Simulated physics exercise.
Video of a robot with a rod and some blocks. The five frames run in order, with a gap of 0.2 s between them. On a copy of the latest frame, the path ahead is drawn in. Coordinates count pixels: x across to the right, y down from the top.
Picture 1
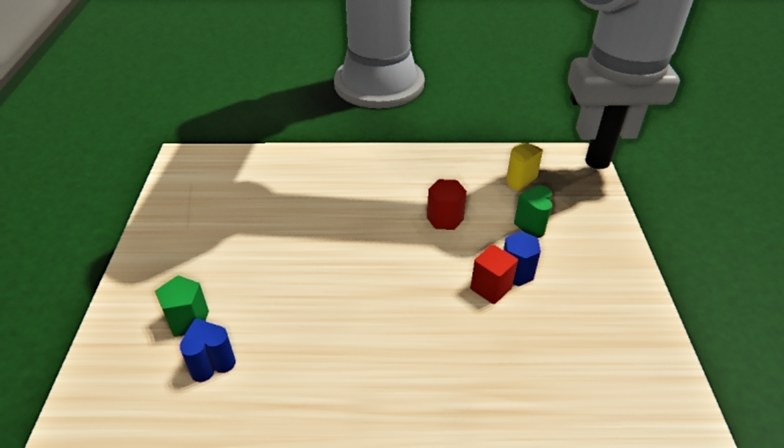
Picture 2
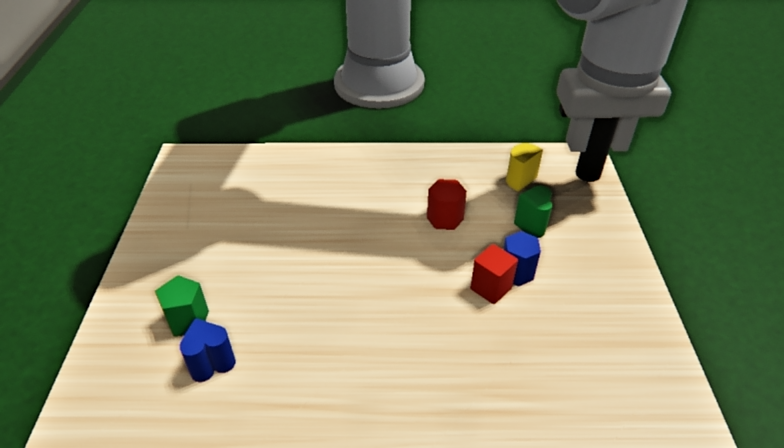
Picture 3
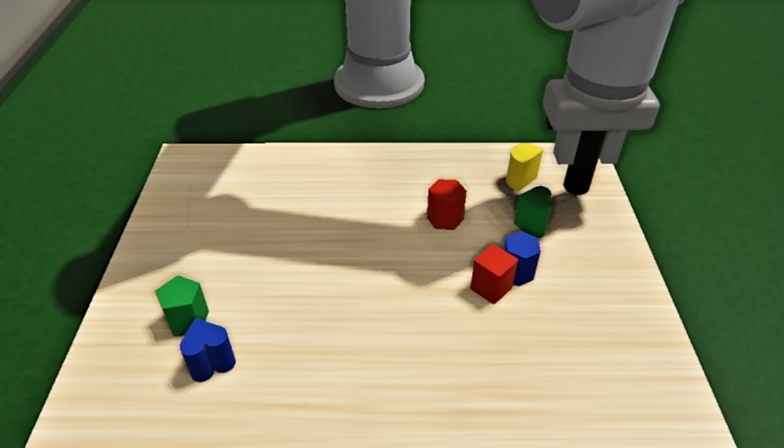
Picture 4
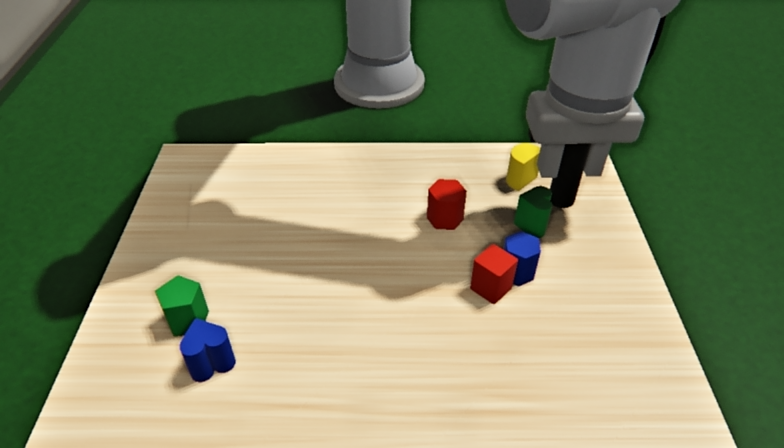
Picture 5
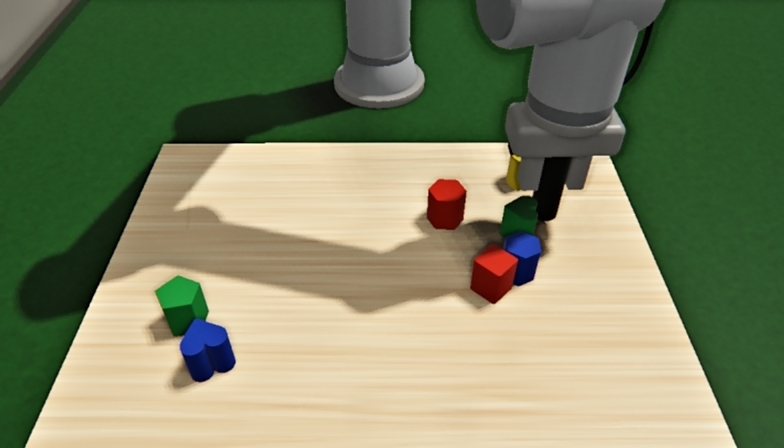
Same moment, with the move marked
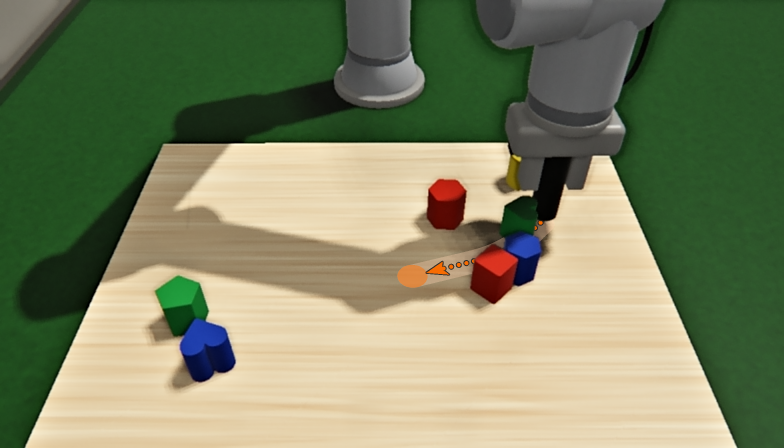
A robot arm lowered its black rod toward the right side of a wooden table, moving down and left past the yellow block, then nudged a green block slightly left, near a blue one.
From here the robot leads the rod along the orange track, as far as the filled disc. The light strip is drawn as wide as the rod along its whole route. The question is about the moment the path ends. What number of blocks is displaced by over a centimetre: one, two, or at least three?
My prediction: One block.
Path on the board, from (541, 223) via (510, 248) and (464, 264), ending at (412, 276).
One third of the way, rod (510, 239); green heart block (484, 229).
Two thirds of the way, rod (464, 254); green heart block (441, 250), turned 15° anticlockwise.
At the end, rod (413, 266); blue six-sided block in place; green heart block (411, 269), turned 90° anticlockwise.
